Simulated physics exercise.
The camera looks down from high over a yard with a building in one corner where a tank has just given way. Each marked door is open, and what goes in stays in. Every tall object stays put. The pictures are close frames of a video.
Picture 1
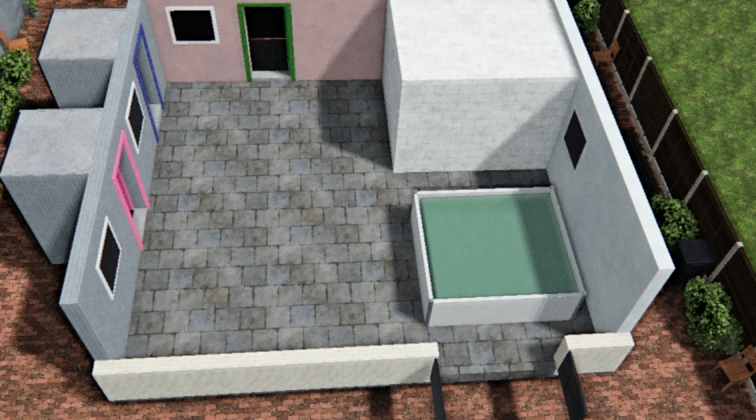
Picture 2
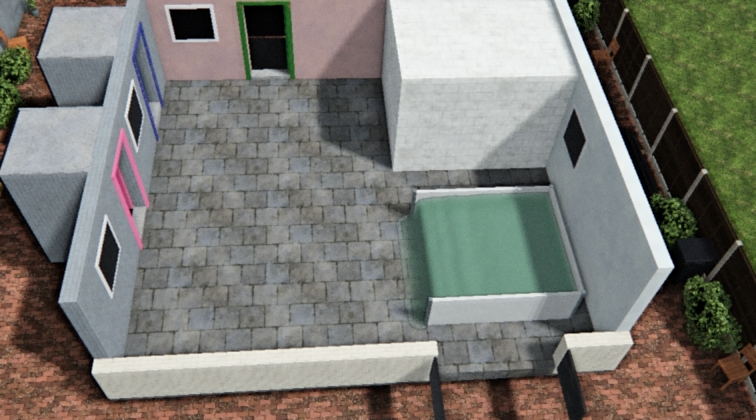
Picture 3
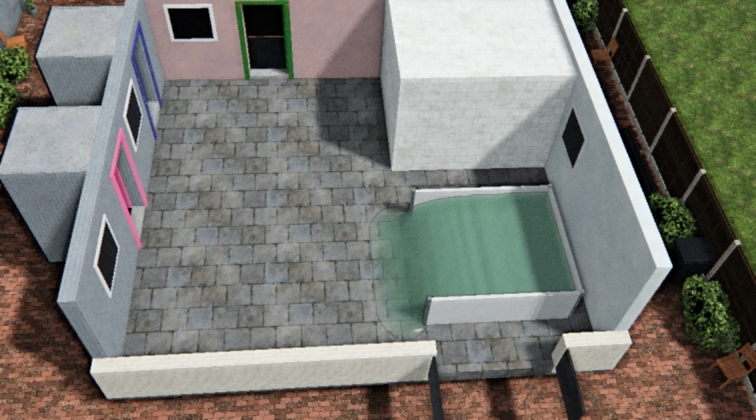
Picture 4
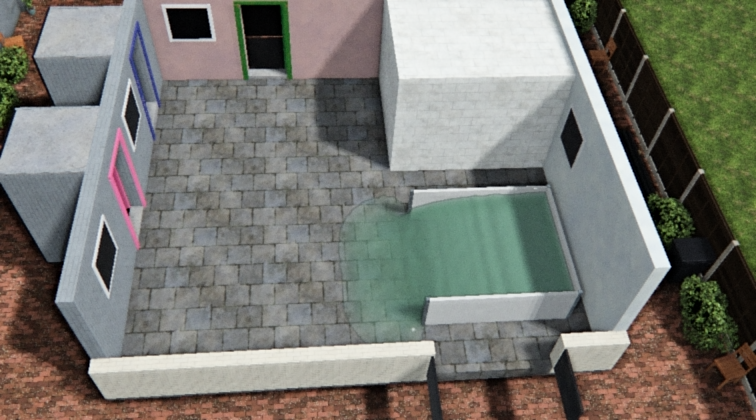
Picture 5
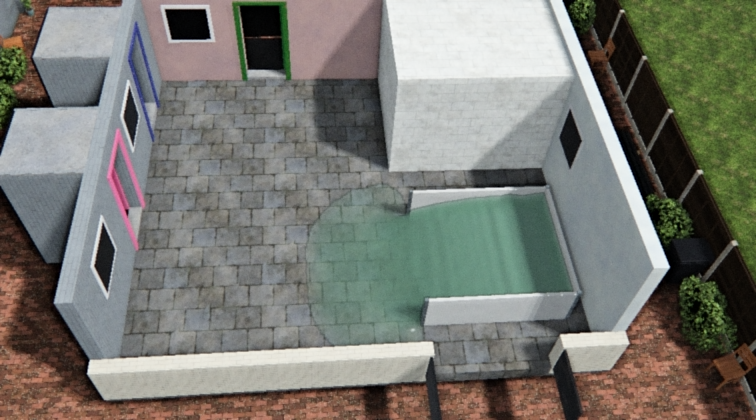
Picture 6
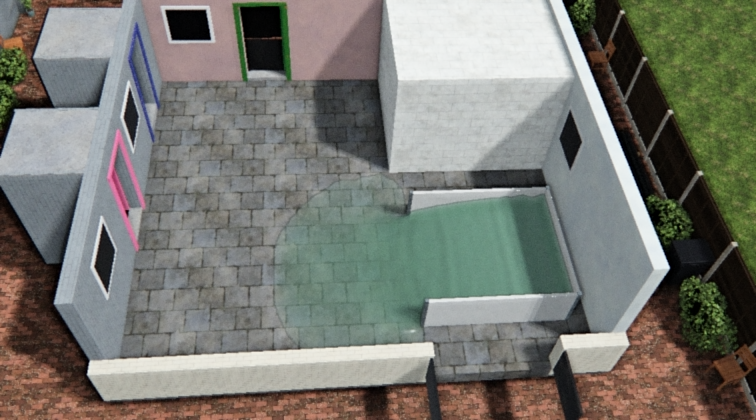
In a paved yard, green water pours from a tank's open left side and spreads leftward.
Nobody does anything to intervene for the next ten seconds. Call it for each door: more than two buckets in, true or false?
Blue door false, pink door true, green door true.
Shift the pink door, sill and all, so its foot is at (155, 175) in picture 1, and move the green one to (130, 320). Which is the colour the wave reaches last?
The blue-painted one, I'd say.
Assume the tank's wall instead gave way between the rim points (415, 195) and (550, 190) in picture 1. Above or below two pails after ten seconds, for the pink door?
Outcome - pink door: Above threshold.
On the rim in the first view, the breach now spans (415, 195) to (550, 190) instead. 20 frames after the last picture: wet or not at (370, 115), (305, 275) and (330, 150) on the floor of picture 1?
First unwetted, second soaked, third soaked.
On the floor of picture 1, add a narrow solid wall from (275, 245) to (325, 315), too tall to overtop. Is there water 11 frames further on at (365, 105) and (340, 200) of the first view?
The first point ends up spared and the second ends up swamped.
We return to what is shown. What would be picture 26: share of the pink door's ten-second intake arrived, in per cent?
My estimate: Close to 60 per cent.
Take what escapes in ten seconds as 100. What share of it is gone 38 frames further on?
Share gone: About 70 %.
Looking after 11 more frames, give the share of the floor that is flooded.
That should be about 60 %.
A moment on, water covers 50 % of the floor; the blue door not reached, the pink door not reached, the green door not reached.
Next, water covers 60 % of the floor; the blue door not reached, the pink door over two buckets in, the green door not reached.
Then, water covers 70 % of the floor; the blue door wet at the sill, nothing in, the pink door far over two buckets in, the green door not reached.
Later, water covers 80 % of the floor; the blue door wet at the sill, nothing in, the pink door far over two buckets in, the green door under two buckets in.
In the end, water covers 95 % of the floor; the blue door wet at the sill, nothing in, the pink door far over two buckets in, the green door over two buckets in.
